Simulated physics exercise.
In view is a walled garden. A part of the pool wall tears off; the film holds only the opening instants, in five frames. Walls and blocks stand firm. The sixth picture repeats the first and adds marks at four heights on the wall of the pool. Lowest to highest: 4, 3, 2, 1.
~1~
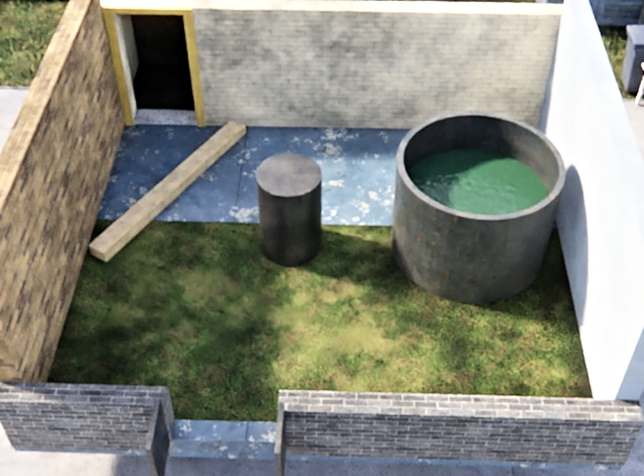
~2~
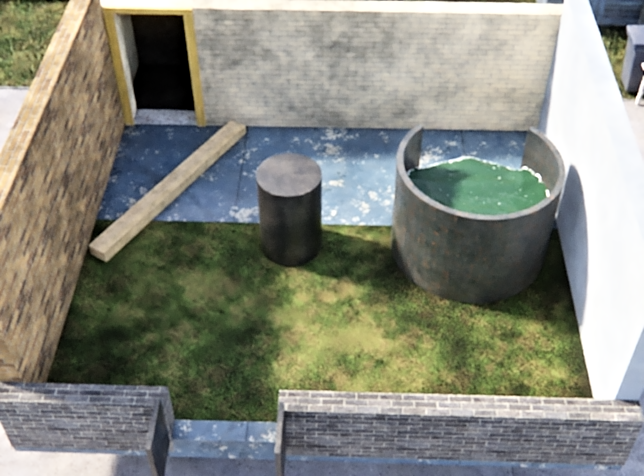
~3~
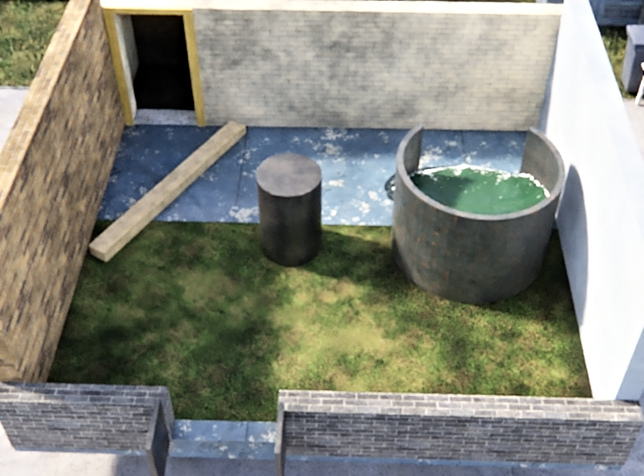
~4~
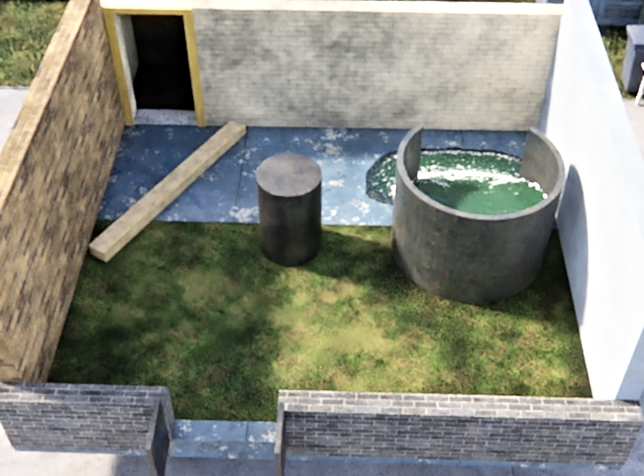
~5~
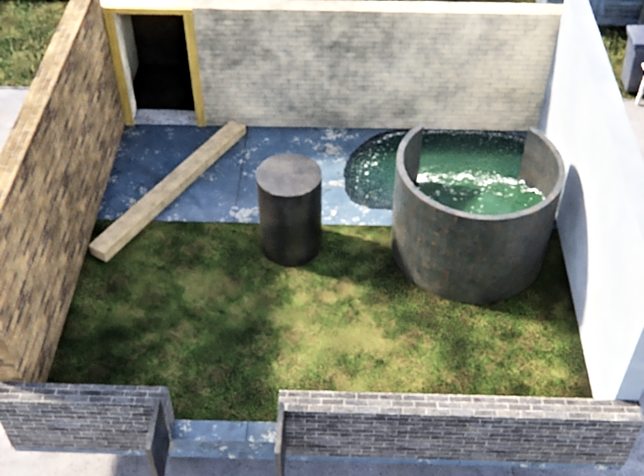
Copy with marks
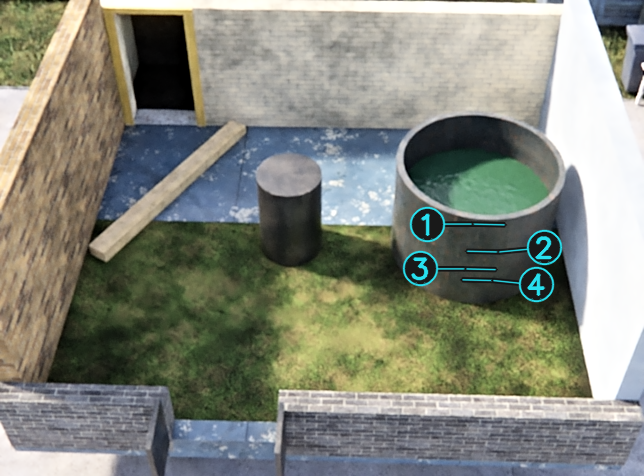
We see a walled garden with a round pool of green water, a grey cylinder and a wooden beam; a gap opens in the pool's far side, and water pours out, spreading across the blue paving behind it.
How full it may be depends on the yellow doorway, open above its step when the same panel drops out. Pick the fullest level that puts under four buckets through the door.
Choose 2.
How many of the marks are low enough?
Three of them.
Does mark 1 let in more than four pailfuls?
Yes.
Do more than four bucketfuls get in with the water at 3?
No, that is safe.
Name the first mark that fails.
Here it is mark 1.
On the marked copy, 1 at (488, 224); 2 at (483, 251); 3 at (479, 269); 4 at (477, 280); from the bottom up 4, 3, 2, 1.
With 1, about 13 bucketfuls get in.
With 2, a bucket or two gets in.
With 3, nothing gets over.
With 4, nothing gets over.
